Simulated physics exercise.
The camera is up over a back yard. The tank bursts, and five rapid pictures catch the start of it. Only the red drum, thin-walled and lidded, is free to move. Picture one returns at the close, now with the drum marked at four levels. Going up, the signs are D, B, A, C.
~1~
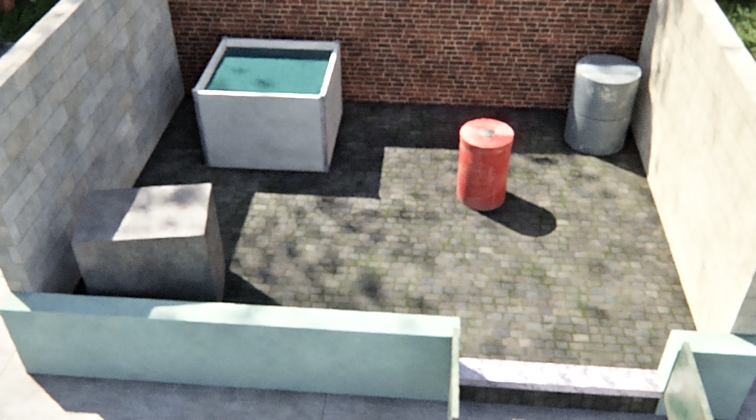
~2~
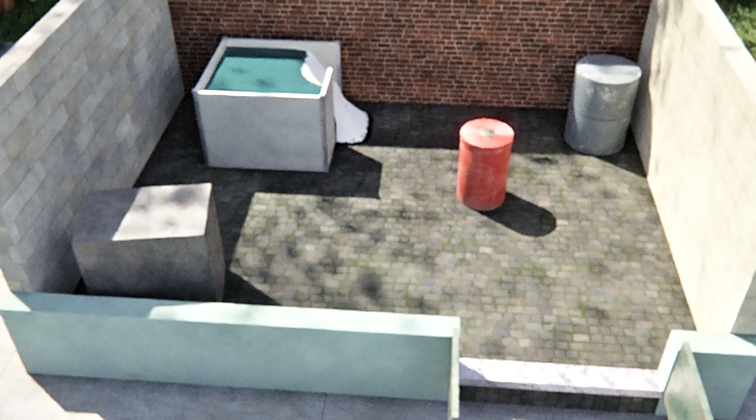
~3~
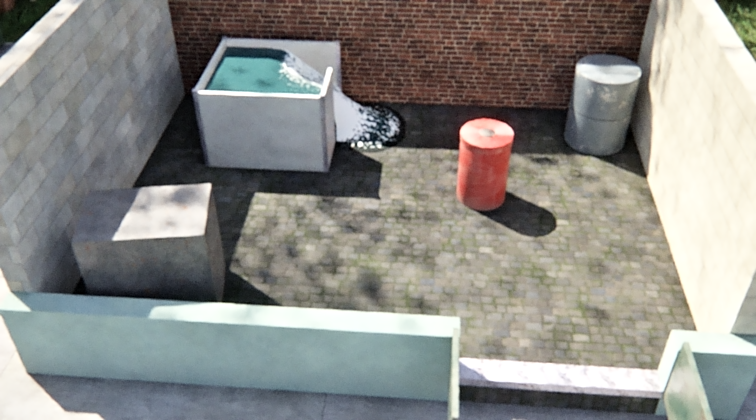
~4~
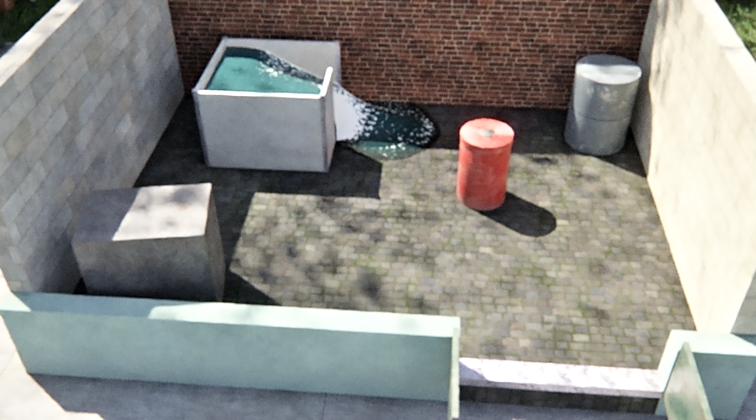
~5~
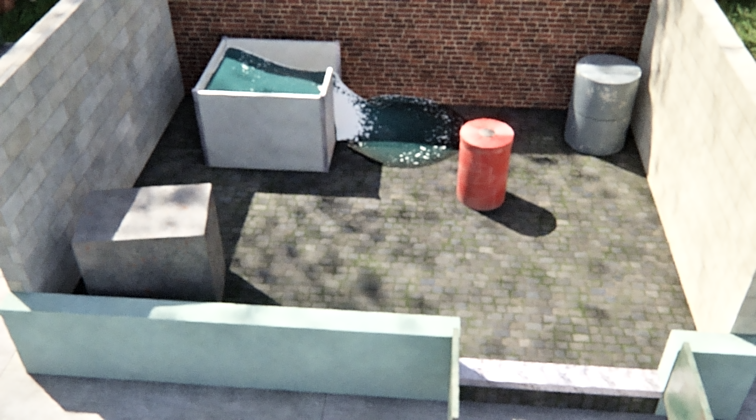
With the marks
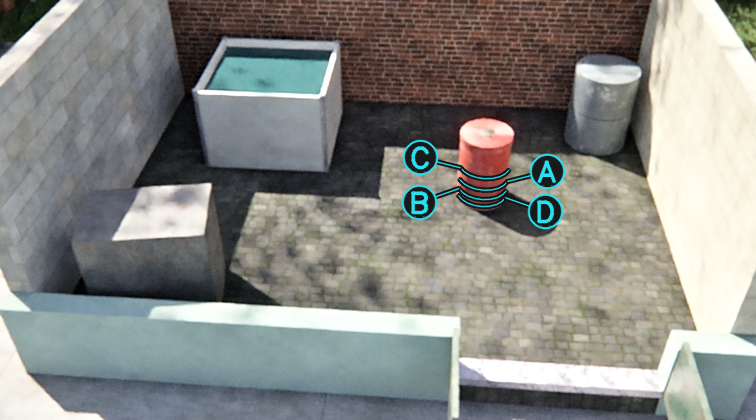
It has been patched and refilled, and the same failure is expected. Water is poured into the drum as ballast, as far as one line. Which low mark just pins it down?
Mark B just does it.
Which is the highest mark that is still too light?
D.
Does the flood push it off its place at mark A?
No, that is safe.
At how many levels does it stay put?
Three.
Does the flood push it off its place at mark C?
No, not at all.
In cyan, A at (483, 190); B at (482, 199); C at (485, 178); D at (482, 206); from the bottom up D, B, A, C.
With A, it does not move.
With B, it does not move.
With C, it does not move.
With D, it is pushed about its own width away.
